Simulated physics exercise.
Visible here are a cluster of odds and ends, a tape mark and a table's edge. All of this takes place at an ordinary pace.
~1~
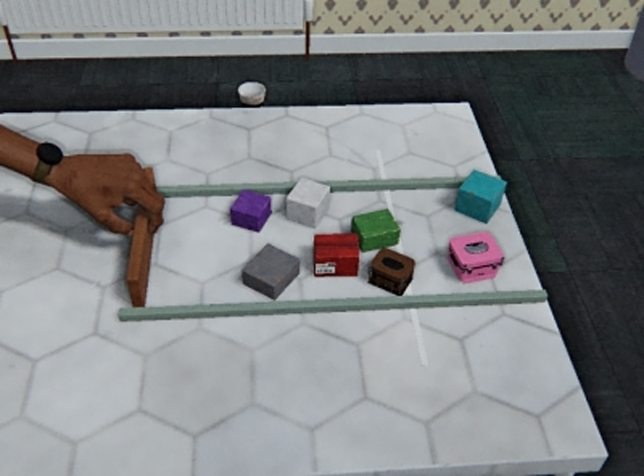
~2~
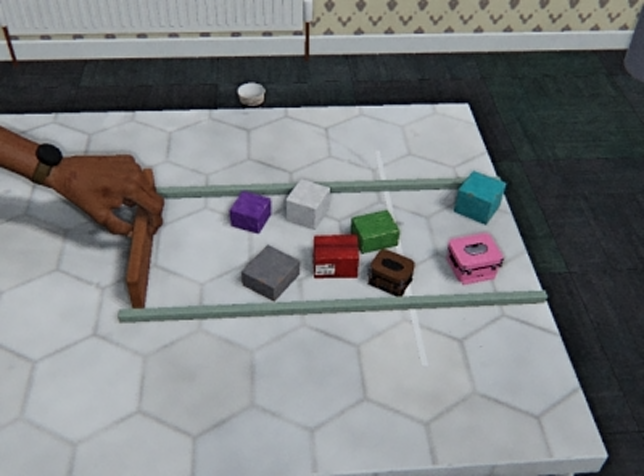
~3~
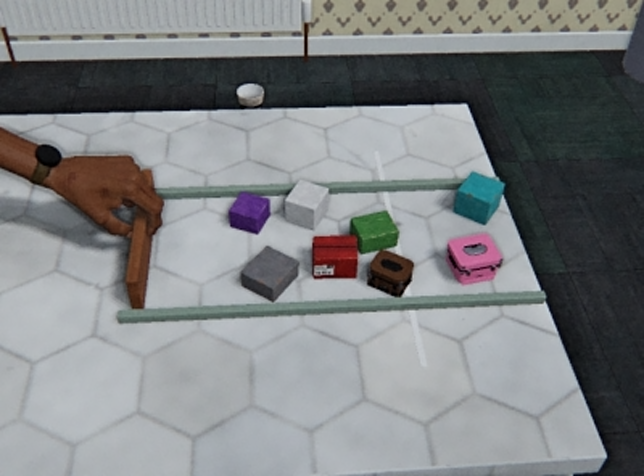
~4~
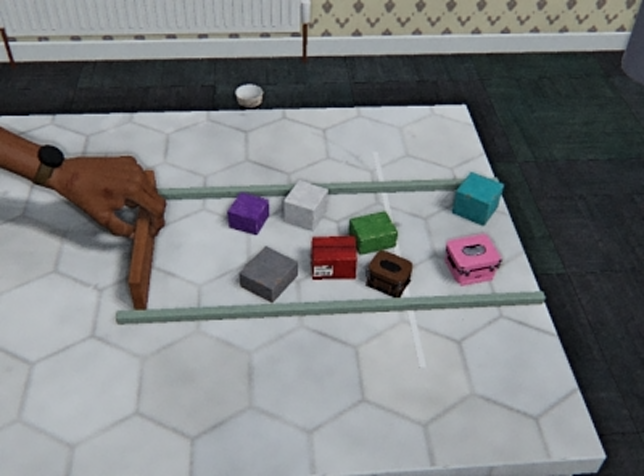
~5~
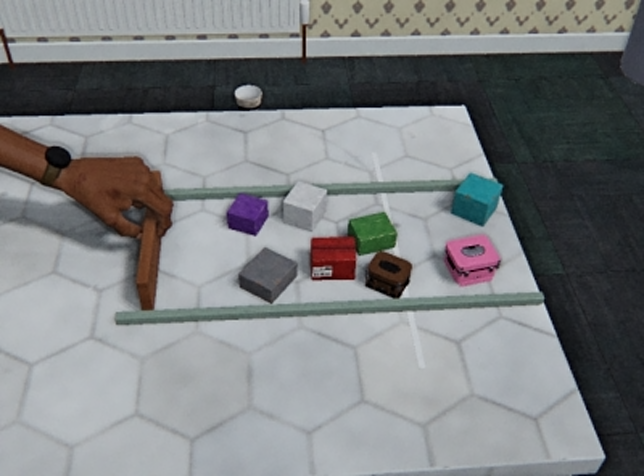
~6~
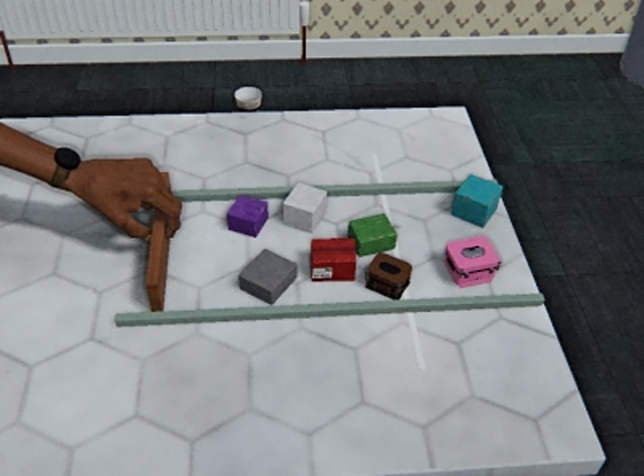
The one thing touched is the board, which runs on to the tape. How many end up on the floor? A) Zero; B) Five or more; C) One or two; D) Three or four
A.
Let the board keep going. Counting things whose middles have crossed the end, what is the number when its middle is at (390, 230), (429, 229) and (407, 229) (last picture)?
By position: 0 / 1 / 0.
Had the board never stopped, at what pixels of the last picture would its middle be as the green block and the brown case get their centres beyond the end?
The middle is at (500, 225) when it's the green block, and at (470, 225) when it's the brown case.
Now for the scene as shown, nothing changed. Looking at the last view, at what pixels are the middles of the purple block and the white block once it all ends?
The purple block at (403, 206), the white block at (433, 197).
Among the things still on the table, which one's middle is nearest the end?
Pink case.
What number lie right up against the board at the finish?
Contact count: 2.
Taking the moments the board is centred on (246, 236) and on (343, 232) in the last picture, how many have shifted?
Moved so far: 2, then 6.
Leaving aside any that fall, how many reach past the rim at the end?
I'd put it at 0.
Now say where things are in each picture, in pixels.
In the first picture, turquoise block (480, 196); pink case (474, 257); brown case (392, 272); board (144, 235); tape (398, 242).
In the second picture, pink case (473, 259); red box (336, 256).
In the third picture, brown case (391, 274); purple block (250, 213).
In the fourth picture, turquoise block (478, 199); board (145, 238).
In the fifth picture, pink case (471, 260); grey block (268, 275).
In the sixth picture, turquoise block (477, 201); pink case (471, 262); brown case (389, 276); board (161, 239); tape (395, 246).
A little later, none off yet; turquoise block at rest near (477, 201); pink case at rest near (471, 262); brown case at rest near (389, 276).
Next, none off yet; turquoise block at rest near (477, 201); pink case at rest near (471, 262); brown case shifted a little near (402, 279).
Later still, none off yet; turquoise block at rest near (477, 201); pink case at rest near (471, 262); brown case shifted about its own width near (423, 280).
When it is over, the number that fall off is zero.
